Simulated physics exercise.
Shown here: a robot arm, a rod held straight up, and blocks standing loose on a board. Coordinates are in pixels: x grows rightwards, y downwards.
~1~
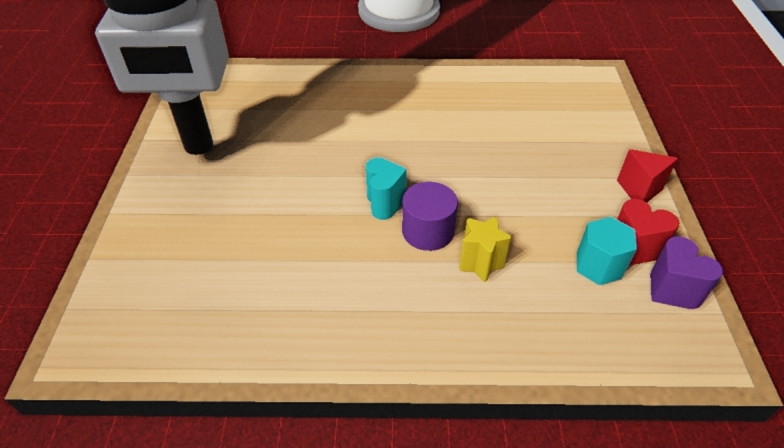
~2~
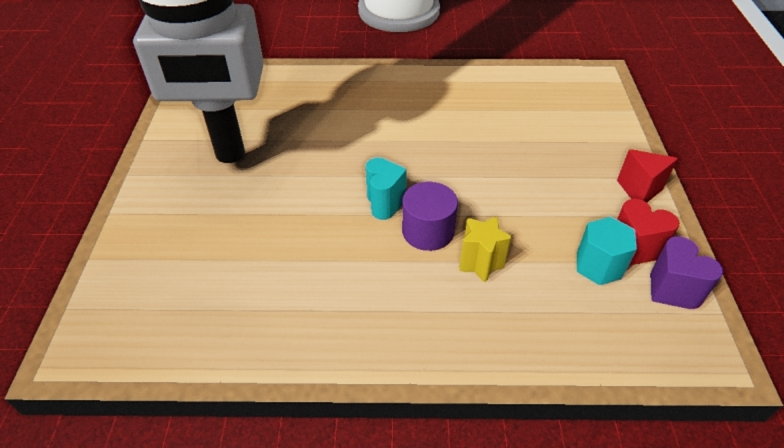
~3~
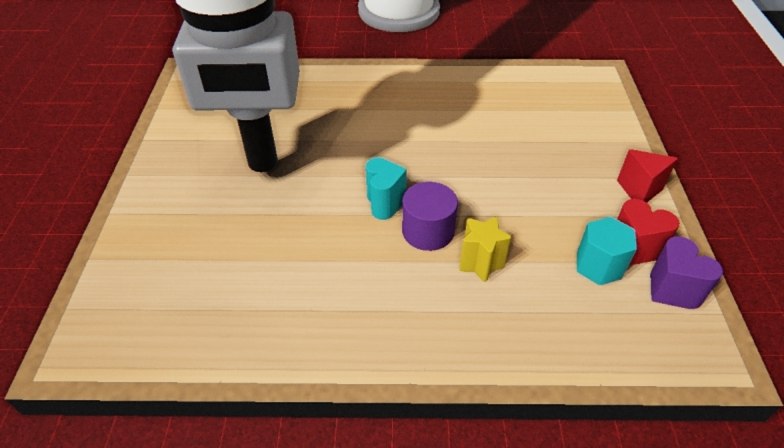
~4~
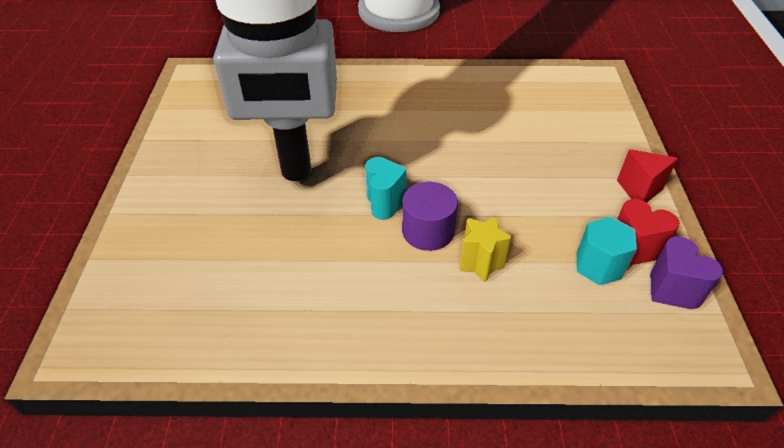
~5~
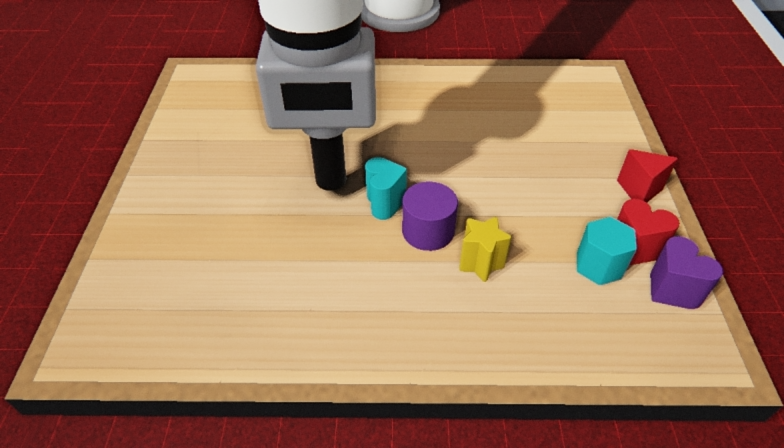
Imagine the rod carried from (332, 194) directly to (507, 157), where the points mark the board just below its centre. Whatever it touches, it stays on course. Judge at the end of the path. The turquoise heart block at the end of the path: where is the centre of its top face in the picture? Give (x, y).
Expect it around (413, 169).
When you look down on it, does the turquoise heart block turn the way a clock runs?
Yes, I think so.
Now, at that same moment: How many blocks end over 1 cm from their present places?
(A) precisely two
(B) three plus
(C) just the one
That would be C.
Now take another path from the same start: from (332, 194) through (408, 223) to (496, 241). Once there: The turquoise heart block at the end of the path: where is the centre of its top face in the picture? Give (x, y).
It should be at (426, 173) by then.
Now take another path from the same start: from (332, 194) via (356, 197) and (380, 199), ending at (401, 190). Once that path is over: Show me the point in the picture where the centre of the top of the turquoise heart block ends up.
In the picture, that point is around (426, 171).
What follows on the original path. One third of the way, rod (394, 168); turquoise heart block (407, 171), turned 60° clockwise; purple circle (432, 202).
Two thirds of the way, rod (453, 156); turquoise heart block (413, 169), turned 85° clockwise; purple circle (433, 202).
At the end, rod (509, 144); turquoise heart block (413, 169), turned 85° clockwise; purple circle (433, 202).
